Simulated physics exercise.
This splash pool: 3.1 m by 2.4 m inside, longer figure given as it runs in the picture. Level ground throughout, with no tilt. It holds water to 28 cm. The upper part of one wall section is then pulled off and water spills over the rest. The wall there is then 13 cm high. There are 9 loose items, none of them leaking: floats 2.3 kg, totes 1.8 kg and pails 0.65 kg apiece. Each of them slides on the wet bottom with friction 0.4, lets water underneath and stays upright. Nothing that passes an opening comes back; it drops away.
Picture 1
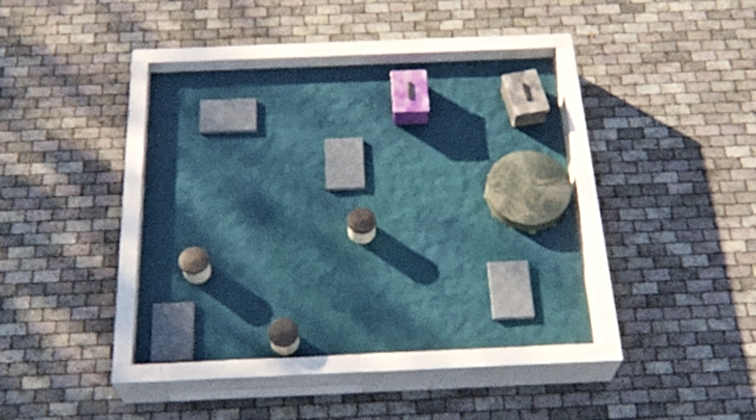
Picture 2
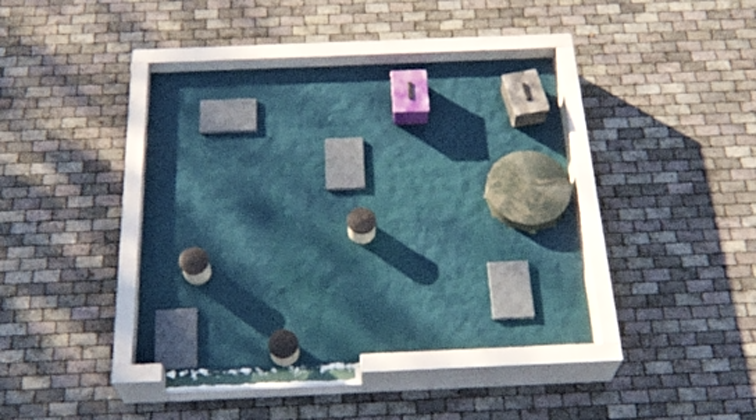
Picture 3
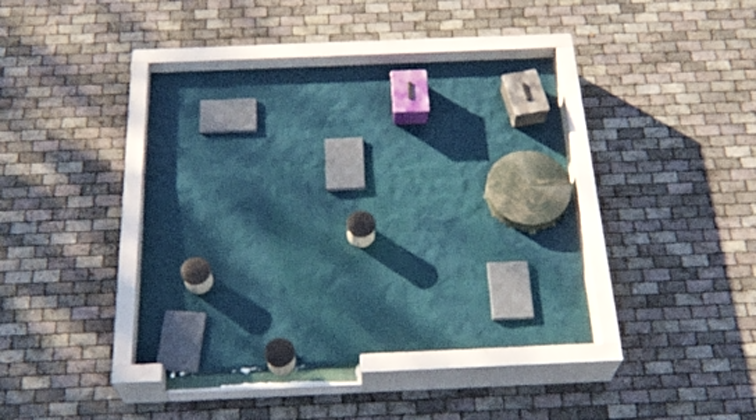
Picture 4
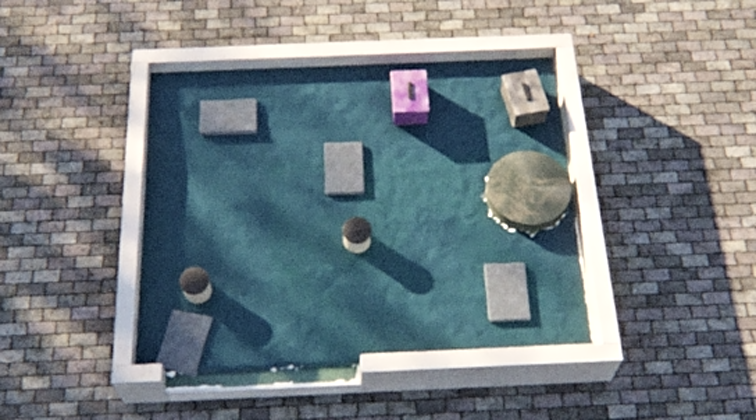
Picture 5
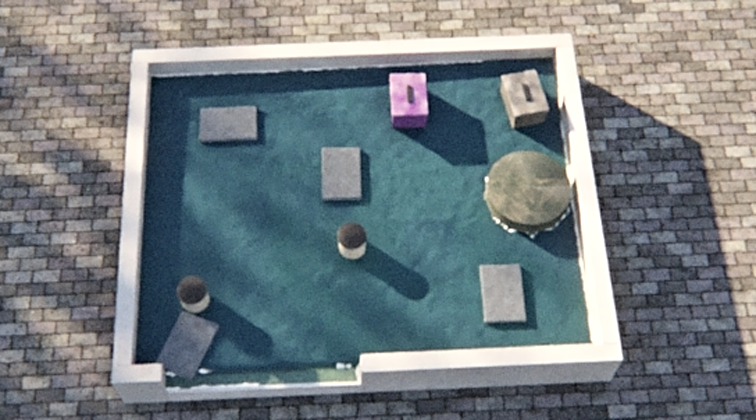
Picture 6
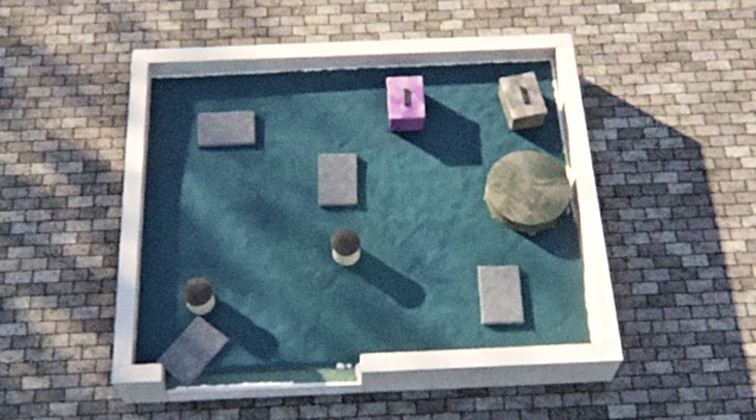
A dark-capped pail near the bottom edge of a white-walled splash pool, seen from high above on grey paving, shifts toward a gap that opens in the near wall and passes out of view. Around it are grey slabs, two more pails, a purple tote, a pale tote and a large round tan object at right. The lower-left slab turns clockwise, then other floating things creep slightly nearer, while the camera stays still.
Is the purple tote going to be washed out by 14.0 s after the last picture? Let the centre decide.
Looks like it's stuck in there.
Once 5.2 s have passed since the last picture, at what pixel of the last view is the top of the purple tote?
Near (384, 112).
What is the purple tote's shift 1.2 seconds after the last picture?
I'd guess some 10 cm by then.
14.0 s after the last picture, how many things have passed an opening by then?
2 by that time.
Then, 1.2 s after the last picture the purple tote is near (393, 102), 0.1 m from its start, afloat; 2 of 9 are out; 7 afloat.
Then, 5.2 s after the last picture the purple tote is near (384, 112), 0.2 m from its start, afloat; 2 of 9 are out; 7 afloat.
Then, 10.0 s after the last picture the purple tote is near (374, 121), 0.3 m from its start, afloat; 2 of 9 are out; 7 afloat.
Then, 14.0 s after the last picture the purple tote is near (367, 129), 0.4 m from its start, afloat; 2 of 9 are out; 7 afloat.
